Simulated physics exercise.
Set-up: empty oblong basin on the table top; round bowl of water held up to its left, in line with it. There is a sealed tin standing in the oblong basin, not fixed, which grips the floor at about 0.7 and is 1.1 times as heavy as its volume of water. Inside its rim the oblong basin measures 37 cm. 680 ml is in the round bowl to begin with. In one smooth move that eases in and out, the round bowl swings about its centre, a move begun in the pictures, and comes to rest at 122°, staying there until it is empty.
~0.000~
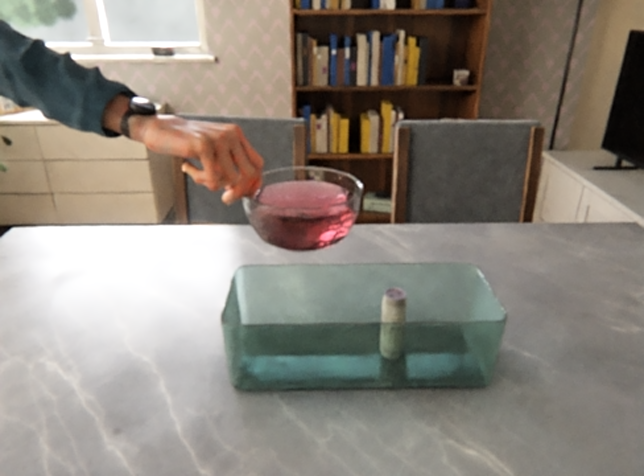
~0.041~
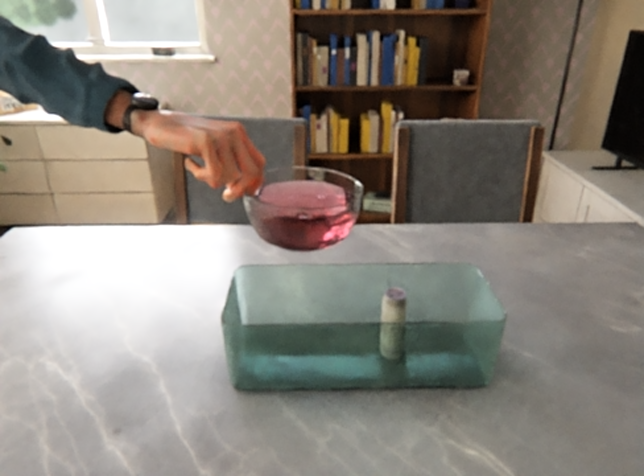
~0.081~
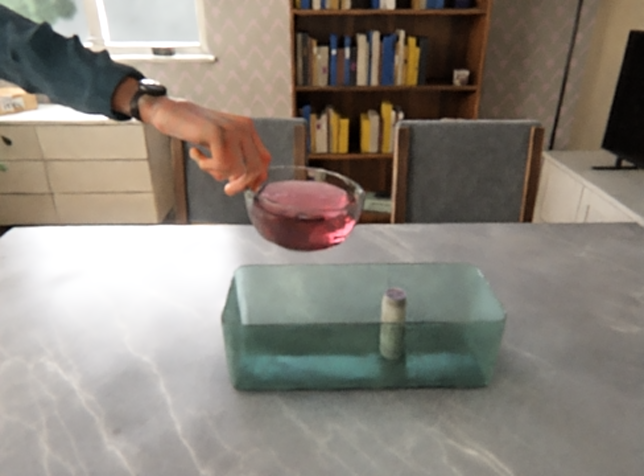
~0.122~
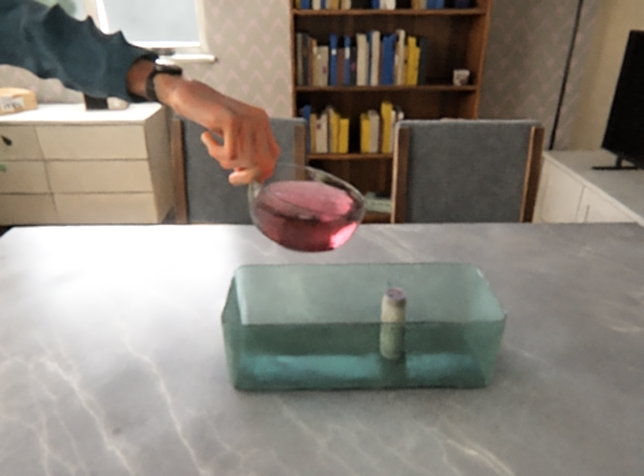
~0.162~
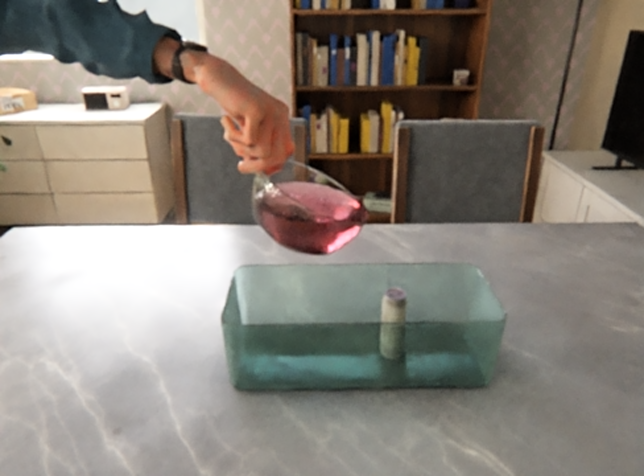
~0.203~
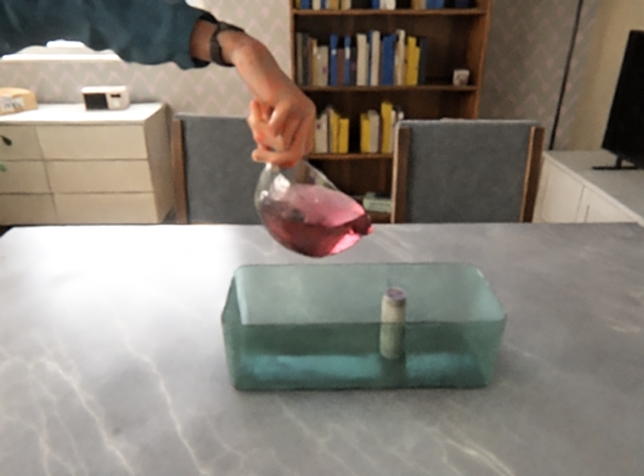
A hand held a round glass bowl of pink liquid above an oblong glass basin with a small upright tin inside, then tilted it steadily to the right until the liquid reached the rim.
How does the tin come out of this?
It ends up knocked down.
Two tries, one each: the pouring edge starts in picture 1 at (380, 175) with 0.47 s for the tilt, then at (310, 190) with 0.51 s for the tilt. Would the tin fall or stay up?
In the first try it remains standing; in the second it remains standing.
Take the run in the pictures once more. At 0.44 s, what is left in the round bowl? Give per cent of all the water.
Fraction remaining: Approx. 4 per cent.
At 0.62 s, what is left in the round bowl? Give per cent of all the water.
About 0 per cent.
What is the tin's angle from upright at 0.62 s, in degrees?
I'd put it at close to 15 degrees off upright.
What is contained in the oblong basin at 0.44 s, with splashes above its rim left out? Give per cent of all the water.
78 %, roughly.
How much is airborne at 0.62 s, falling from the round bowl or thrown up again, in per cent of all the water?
In-air share: About 3 %.
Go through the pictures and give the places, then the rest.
In the first frame, tilt 0°; pouring edge (361, 187); surface from (246, 198) to (357, 197); the oblong basin's rim runs from (228, 294) to (491, 291); the tin's top is at (395, 297).
In the second frame, tilt 2°; pouring edge (362, 189); surface from (247, 198) to (358, 198).
In the third frame, tilt 8°; pouring edge (364, 195); surface from (249, 195) to (360, 200).
In the fourth frame, tilt 16°; pouring edge (366, 204); surface from (252, 193) to (362, 203).
In the fifth frame, tilt 28°; pouring edge (366, 216); surface from (255, 193) to (364, 206).
In the sixth frame, tilt 42°; pouring edge (362, 229); surface from (258, 195) to (352, 213); 6 per cent is over the edge.
After 0.44 s the tilt is 117° and 4 per cent is still to pour; the tin stands where it began.
After 0.62 s the tilt is 122° and 0 per cent is still to pour; the tin leans 16°.
After 0.81 s the tilt is 122° and 0 per cent is still to pour; the tin leans 47°.
After 1.01 s the tilt is 122° and 0 per cent is still to pour; the tin lies on its side.
In the end the tin lies on its side.
